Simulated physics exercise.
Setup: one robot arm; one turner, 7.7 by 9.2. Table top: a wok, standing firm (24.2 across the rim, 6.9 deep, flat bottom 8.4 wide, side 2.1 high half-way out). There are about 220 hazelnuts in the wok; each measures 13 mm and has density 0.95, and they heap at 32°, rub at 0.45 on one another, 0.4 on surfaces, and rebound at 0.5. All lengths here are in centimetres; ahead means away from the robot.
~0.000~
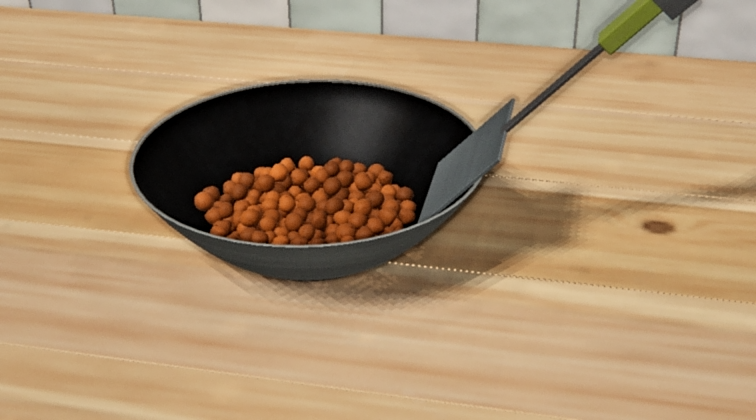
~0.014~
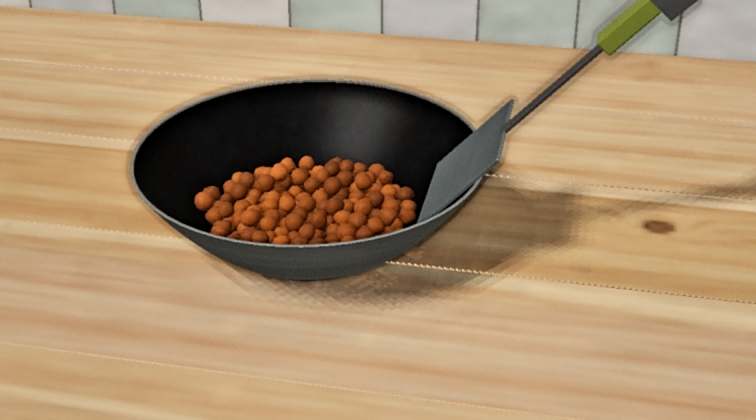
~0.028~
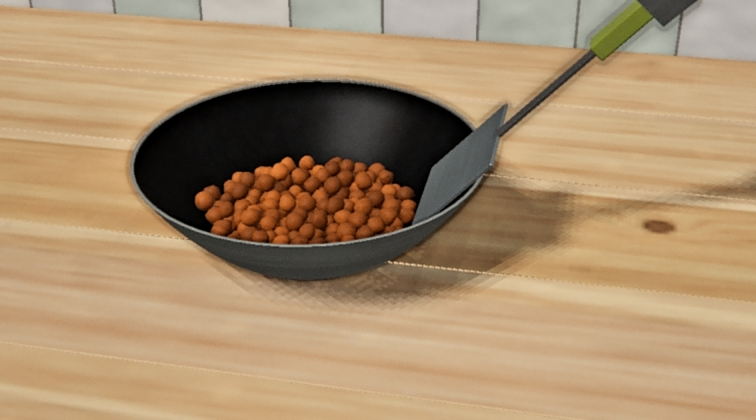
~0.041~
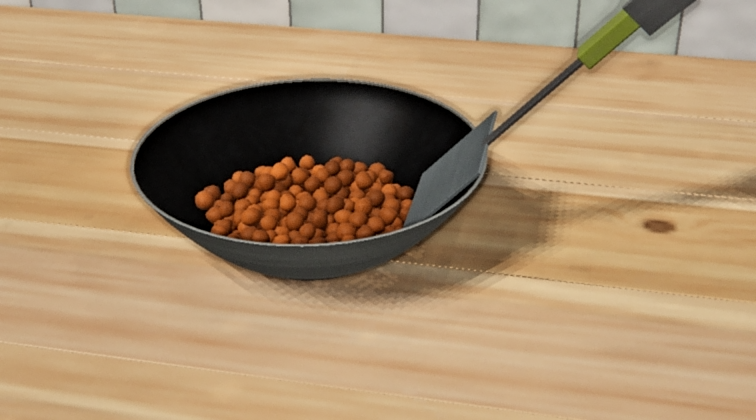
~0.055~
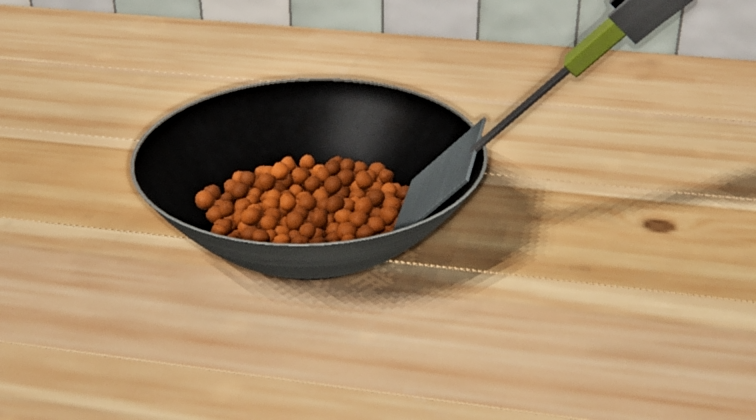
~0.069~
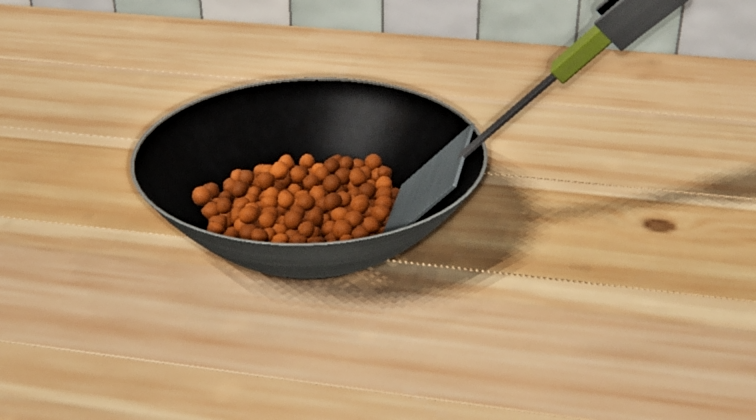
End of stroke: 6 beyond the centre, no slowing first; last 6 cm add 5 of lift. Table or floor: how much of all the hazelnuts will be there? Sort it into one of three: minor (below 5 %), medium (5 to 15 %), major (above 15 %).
Medium, 5 to 15 %.
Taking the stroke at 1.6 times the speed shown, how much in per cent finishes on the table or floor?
I'd put it around 20 per cent.
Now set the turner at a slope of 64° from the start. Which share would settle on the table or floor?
In that case some 10 per cent.
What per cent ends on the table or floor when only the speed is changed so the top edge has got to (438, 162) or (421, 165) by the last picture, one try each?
Roughly 20 per cent, then roughly 30 per cent.
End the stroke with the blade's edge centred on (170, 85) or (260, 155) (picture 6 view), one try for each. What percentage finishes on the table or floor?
Some 40 and 0 per cent.
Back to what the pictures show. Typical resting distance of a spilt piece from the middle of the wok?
Looks like roughly 26 centimetres to me.
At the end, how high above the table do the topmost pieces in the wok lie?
Height at rest: Roughly 6.0 cm.
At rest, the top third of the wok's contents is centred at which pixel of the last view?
I'd say around pixel (227, 190).
After 0.14 s, sloping 48°, highest piece 6 above the table; 216 in the wok.
After 0.22 s, sloping 48°, highest piece 8 above the table; 216 in the wok.
After 0.45 s, sloping 48°, highest piece 7 above the table; 193 in the wok, 14 on the table or floor, 9 on the blade or in flight.
After 1.50 s, sloping 48°, highest piece 6 above the table; 193 in the wok, 23 on the table or floor.
In the end, 193 in the wok, 23 on the table or floor. That is 11 % on the table or floor.
